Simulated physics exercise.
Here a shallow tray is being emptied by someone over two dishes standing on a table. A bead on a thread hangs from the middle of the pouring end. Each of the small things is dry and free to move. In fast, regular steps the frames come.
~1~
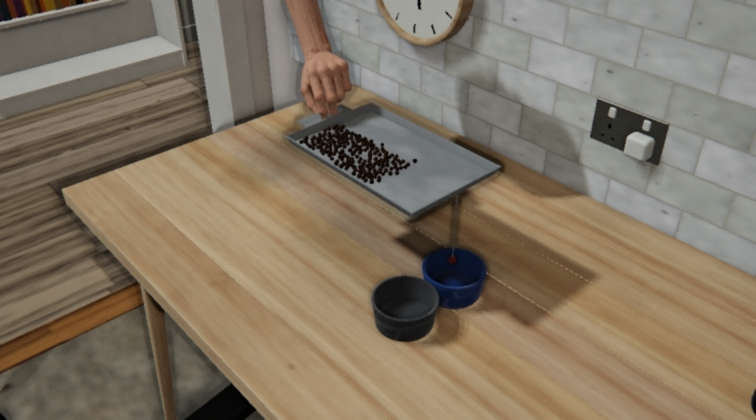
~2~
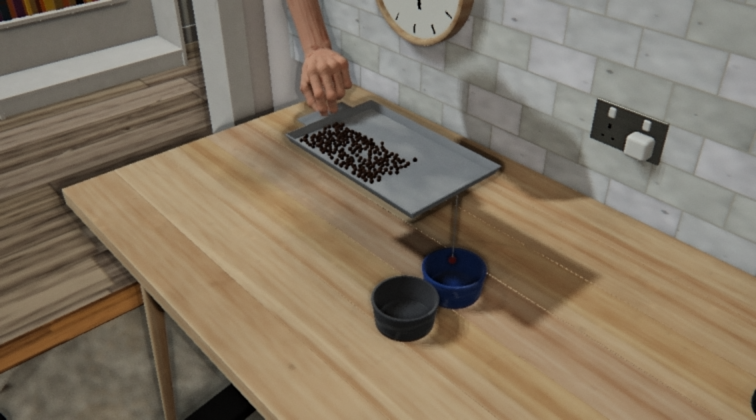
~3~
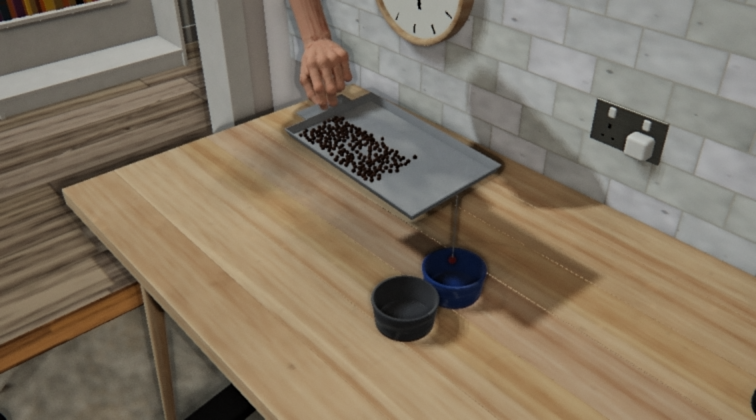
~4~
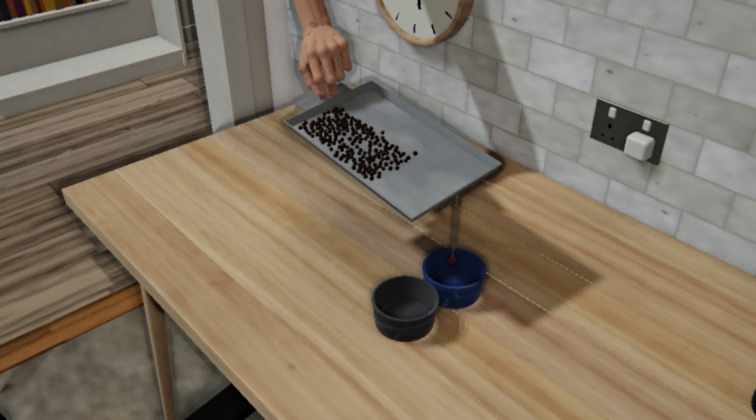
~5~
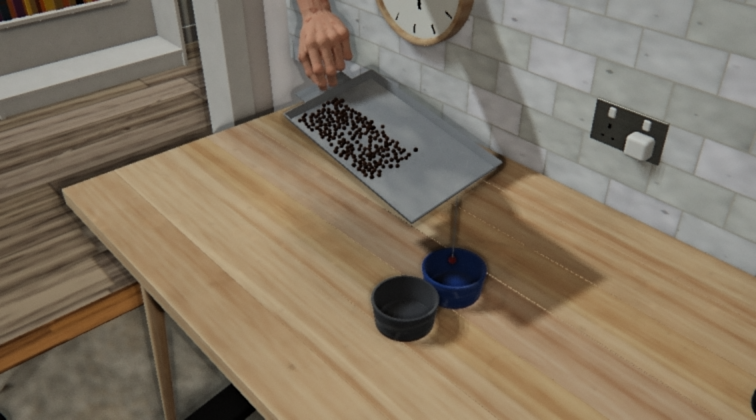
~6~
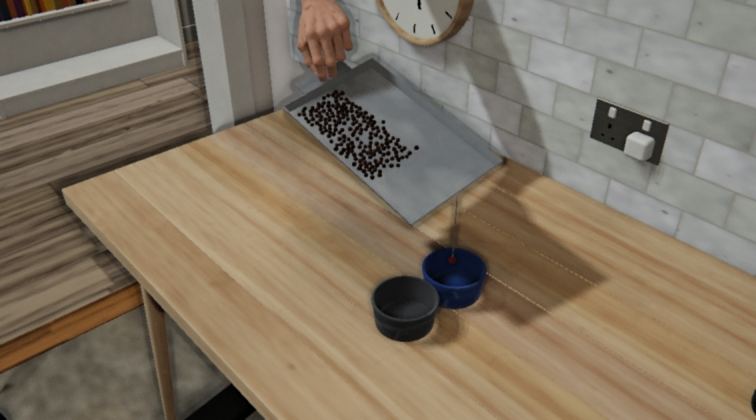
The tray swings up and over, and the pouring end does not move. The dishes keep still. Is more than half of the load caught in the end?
Yes - the catch is going to exceed what is lost.
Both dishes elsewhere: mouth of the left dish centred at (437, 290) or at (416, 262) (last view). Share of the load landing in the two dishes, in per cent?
Around 50 and then 0 per cent.
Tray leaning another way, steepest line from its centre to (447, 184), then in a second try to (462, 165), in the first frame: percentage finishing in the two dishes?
I'd say some 20 in a hundred at first, then 0 in a hundred.
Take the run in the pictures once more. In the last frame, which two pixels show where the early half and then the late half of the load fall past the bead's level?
(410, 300) for the early half, (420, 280) for the late half.
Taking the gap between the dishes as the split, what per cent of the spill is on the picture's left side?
Estimate: Near 30 per cent.
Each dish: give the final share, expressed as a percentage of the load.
Out of every hundred, close to 90 go left and close to 0 go right.
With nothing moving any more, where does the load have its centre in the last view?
Somewhere around (407, 320) in the final view.
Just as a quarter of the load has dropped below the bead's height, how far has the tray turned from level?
I'd put it at about 65 degrees.
Just after the last frame, tray tipped steeply; roughly two thirds on the tray; about a tenth in the left dish; just a few outside both; roughly a quarter in the air.
A moment on, tray tipped right over; the larger part in the left dish; just a few in the right dish; about a tenth outside both; just a few in the air.
Further on, tray tipped past a quarter turn; the larger part in the left dish; just a few in the right dish; about a tenth outside both.
When it is over, tray tipped past a quarter turn; the larger part in the left dish; just a few in the right dish; about a tenth outside both.
